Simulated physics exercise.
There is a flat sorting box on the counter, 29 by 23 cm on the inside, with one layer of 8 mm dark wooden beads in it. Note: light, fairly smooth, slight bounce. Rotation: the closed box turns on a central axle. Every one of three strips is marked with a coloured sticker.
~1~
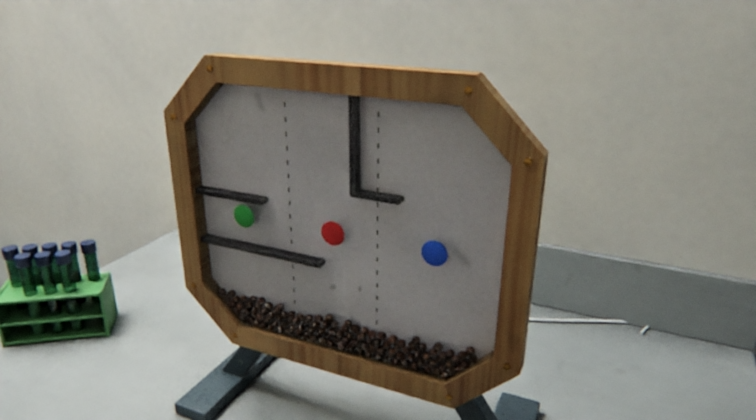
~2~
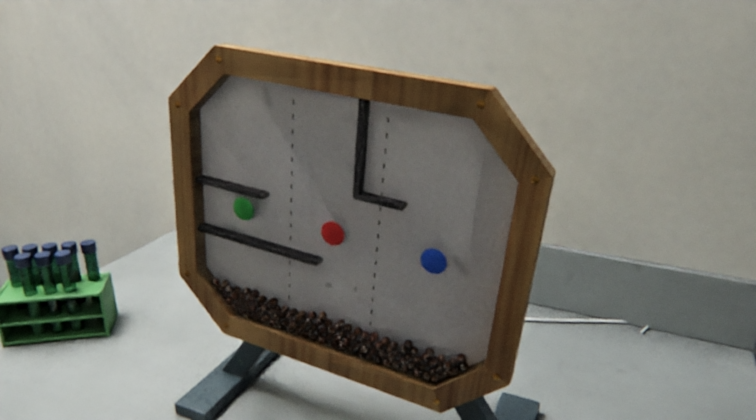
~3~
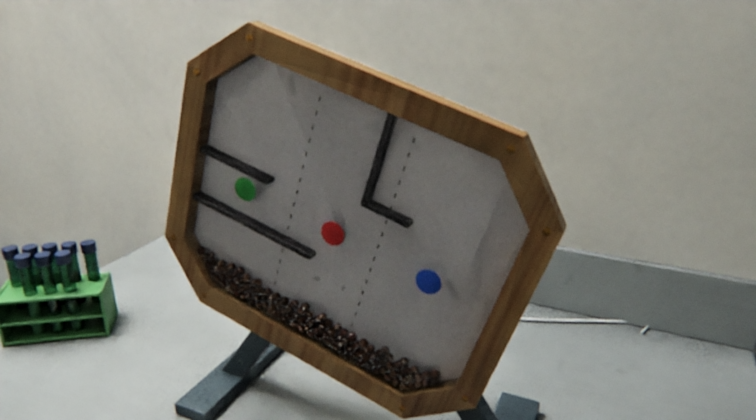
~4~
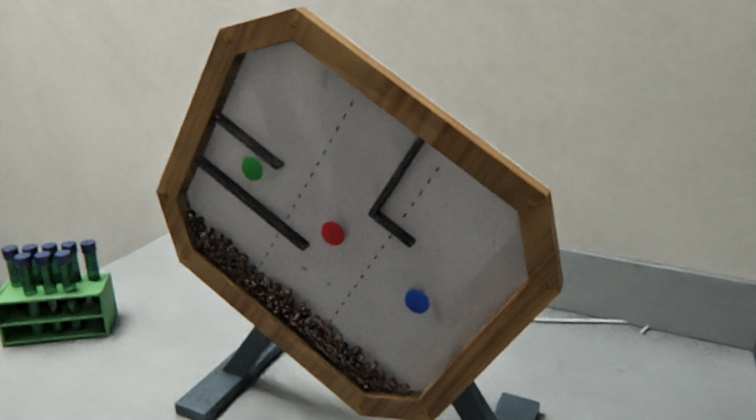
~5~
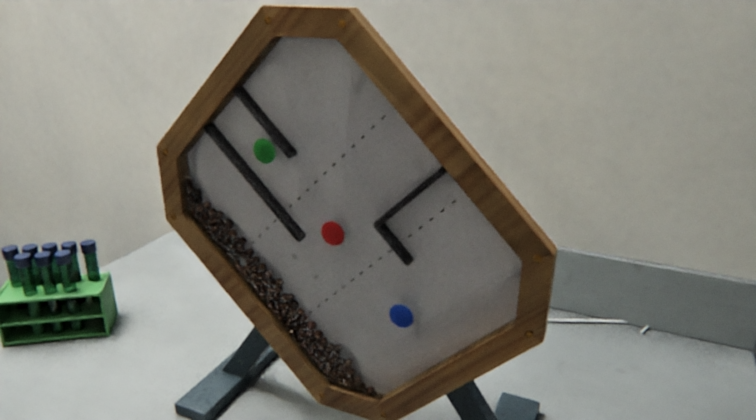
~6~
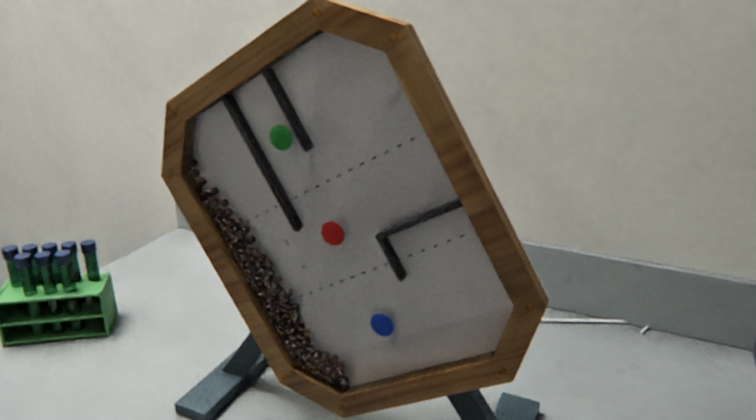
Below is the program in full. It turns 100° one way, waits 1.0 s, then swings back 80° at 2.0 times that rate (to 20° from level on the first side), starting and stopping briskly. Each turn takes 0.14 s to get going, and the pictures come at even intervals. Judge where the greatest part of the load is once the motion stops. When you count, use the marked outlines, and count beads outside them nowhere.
The greatest part is in the one marked blue.
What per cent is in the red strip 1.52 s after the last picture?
It works out at roughly 0 per cent.
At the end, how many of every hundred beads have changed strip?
I'd guess roughly 65 percent, give or take.
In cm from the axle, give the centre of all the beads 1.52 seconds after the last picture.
Offset approx. 4 cm right, 12 cm below.
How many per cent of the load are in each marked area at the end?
The red strip ends with 10 percent, the blue strip with 90 percent and the green strip with 0 percent.
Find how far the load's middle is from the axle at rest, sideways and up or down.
It lies close to 6 centimetres right and 10 centimetres below.
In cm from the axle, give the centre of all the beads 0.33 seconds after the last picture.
Left by about 5 cm and below by about 11 cm.
Then, 0.33 s after the last picture, it stands 100° clockwise; the beads' middle is 5 cm left of and 11 cm below the centre; blue 100 %.
Then, 1.52 s after the last picture, it stands 62° clockwise; the beads' middle is 4 cm right of and 12 cm below the centre; blue 100 %.
Then, 1.72 s after the last picture, it stands 20° clockwise; the beads' middle is 11 cm right of and 6 cm below the centre; blue 100 %.
All still 2.6 s after it, it stands 20° clockwise; red 10 %, blue 90 %, green 0 %.
